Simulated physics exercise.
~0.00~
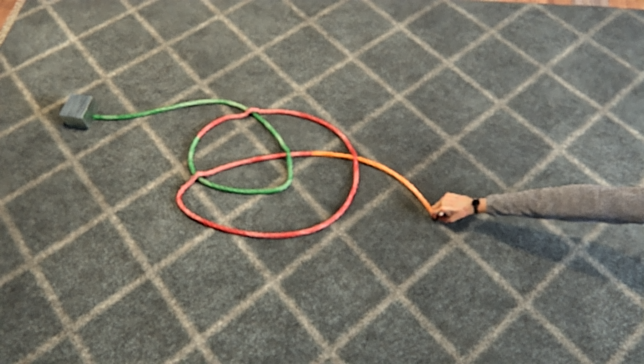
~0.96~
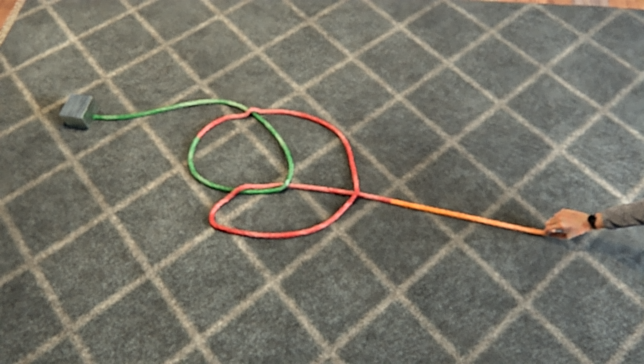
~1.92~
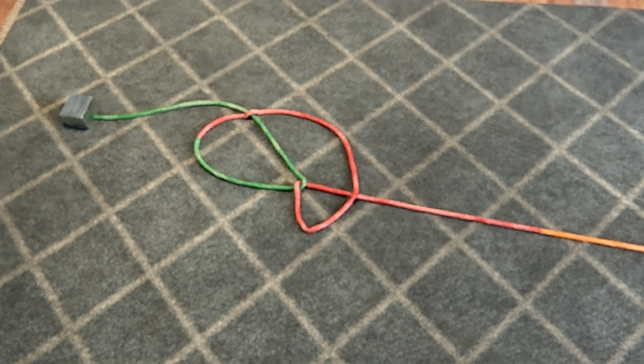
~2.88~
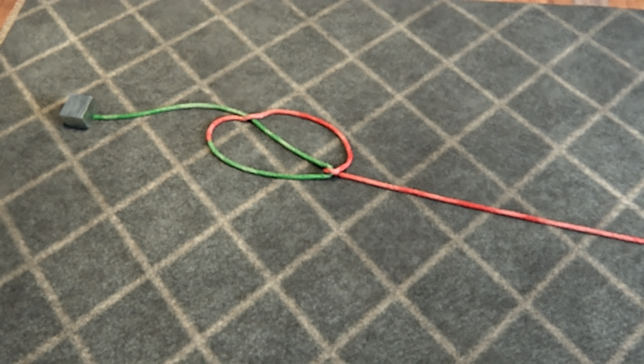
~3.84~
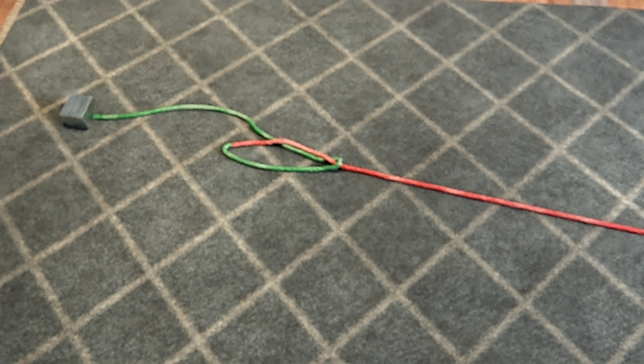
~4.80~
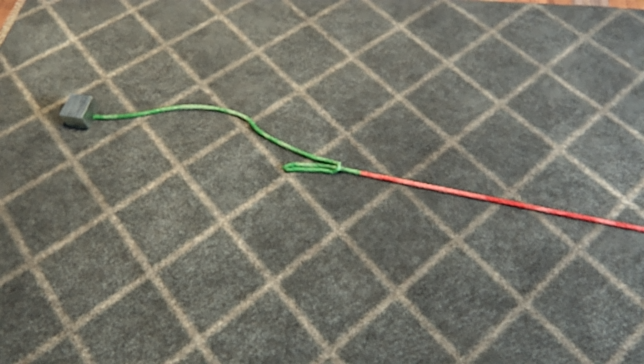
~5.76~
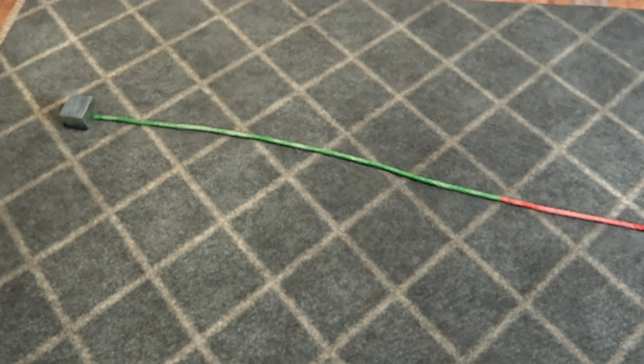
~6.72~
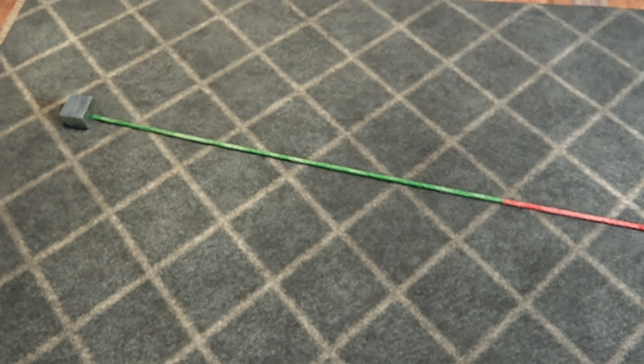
A looped rope is pulled right by a hand until it straightens without a knot.
